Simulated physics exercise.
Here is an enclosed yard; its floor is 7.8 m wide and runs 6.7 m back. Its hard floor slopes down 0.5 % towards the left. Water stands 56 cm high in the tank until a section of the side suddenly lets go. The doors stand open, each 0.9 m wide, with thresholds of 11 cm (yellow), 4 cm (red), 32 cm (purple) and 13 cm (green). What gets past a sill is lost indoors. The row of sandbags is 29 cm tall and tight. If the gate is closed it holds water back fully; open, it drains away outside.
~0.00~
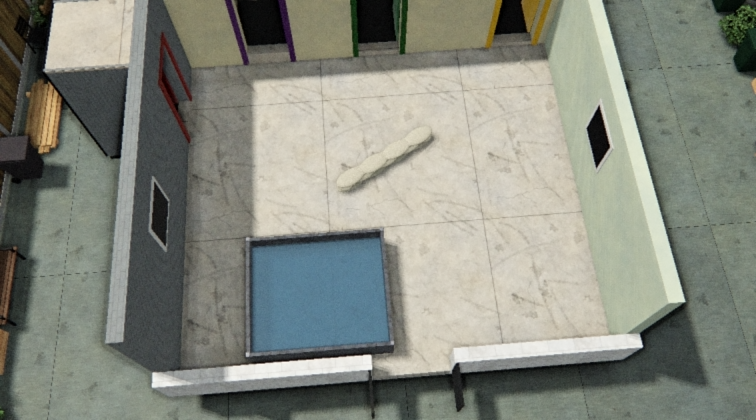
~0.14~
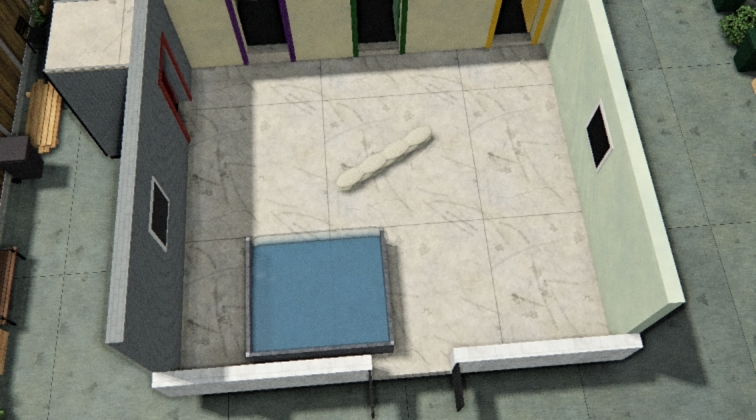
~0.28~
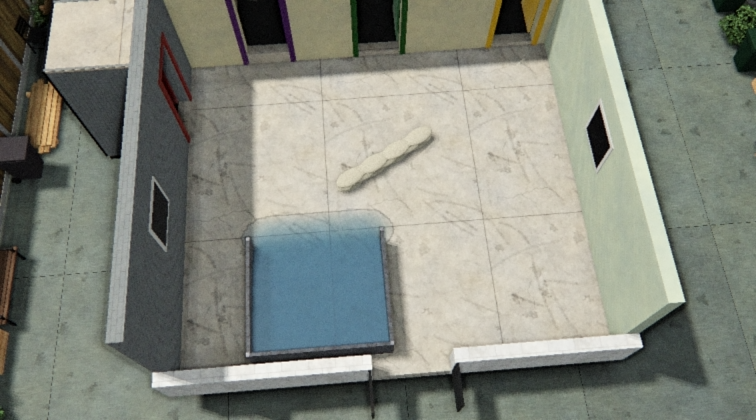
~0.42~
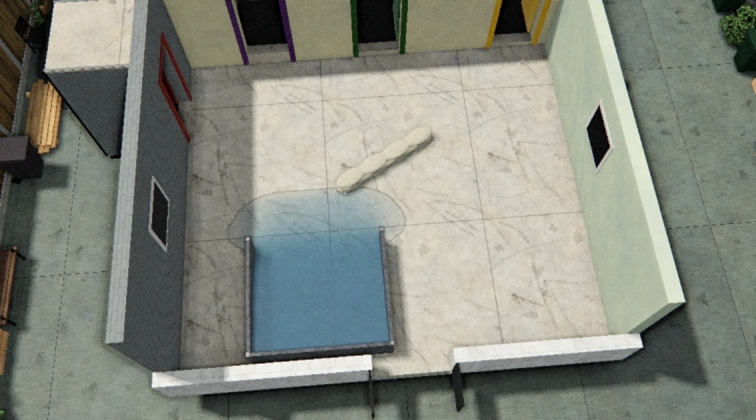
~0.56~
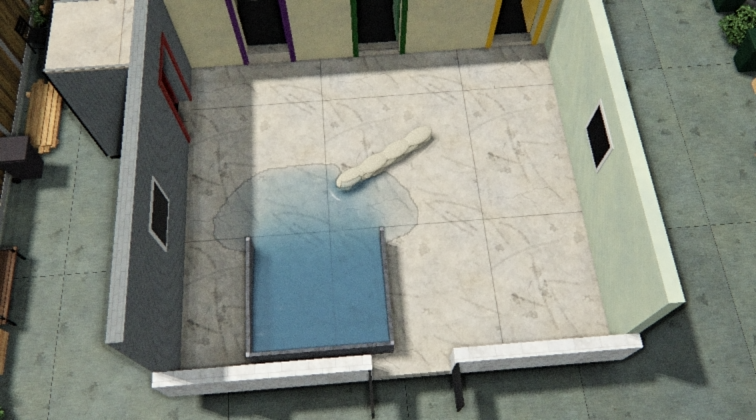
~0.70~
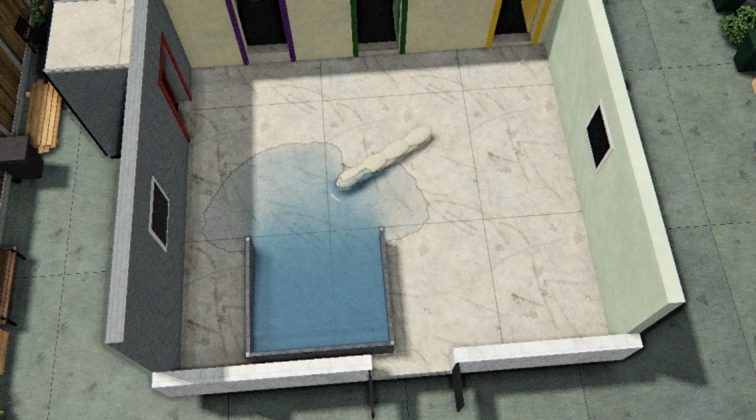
In this clip, blue water in a rectangular tank inside a walled yard pours out over the tank's far side, spreading across the pale tiled floor in a widening rounded sheet that reaches and curves around a long, pale diagonal object.
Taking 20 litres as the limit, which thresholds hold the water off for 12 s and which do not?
Within that time: At the yellow door it keeps below the limit; at the red door it passes the limit; at the purple door it keeps below the limit; at the green door it stays under the limit.
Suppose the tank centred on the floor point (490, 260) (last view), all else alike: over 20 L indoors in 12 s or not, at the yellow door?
Against that limit: Yellow past it.
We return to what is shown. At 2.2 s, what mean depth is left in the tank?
Roughly 19 cm on average.
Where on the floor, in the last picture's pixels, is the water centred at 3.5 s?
At about (321, 159).
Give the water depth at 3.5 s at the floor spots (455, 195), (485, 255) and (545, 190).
Roughly 3, 0 and 2 cm, in turn.
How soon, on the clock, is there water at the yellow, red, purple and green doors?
Arrival: Yellow 3.8 s, red 1.8 s, purple 1.4 s, green 2.2 s.
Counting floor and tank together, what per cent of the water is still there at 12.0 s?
Some 90 per cent remains.
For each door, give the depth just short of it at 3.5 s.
In cm: Yellow 0, red 21, purple 22, green 10.
After 1.4 s water covers 30 % of the floor and is deepest (34 cm) near (351, 191); yellow door not reached, red door not reached, purple door not reached, green door not reached.
After 2.2 s water covers 45 % of the floor and is deepest (28 cm) near (351, 191); yellow door not reached, red door 9 cm at the sill, 1 L in, purple door 26 cm at the sill, 0 L in, green door 3 cm at the sill, 0 L in.
After 3.5 s water covers 60 % of the floor and is deepest (28 cm) near (259, 78); yellow door not reached, red door 21 cm at the sill, 42 L in, purple door 22 cm at the sill, 0 L in, green door 10 cm at the sill, 0 L in.
After 7.0 s water covers 85 % of the floor and is deepest (13 cm) near (463, 99); yellow door 9 cm at the sill, 3 L in, red door 9 cm at the sill, 214 L in, purple door 7 cm at the sill, 0 L in, green door 5 cm at the sill, 0 L in.
After 12.0 s water covers 95 % of the floor and is deepest (10 cm) near (430, 328); yellow door 5 cm at the sill, 3 L in, red door 5 cm at the sill, 240 L in, purple door 6 cm at the sill, 0 L in, green door 6 cm at the sill, 0 L in.
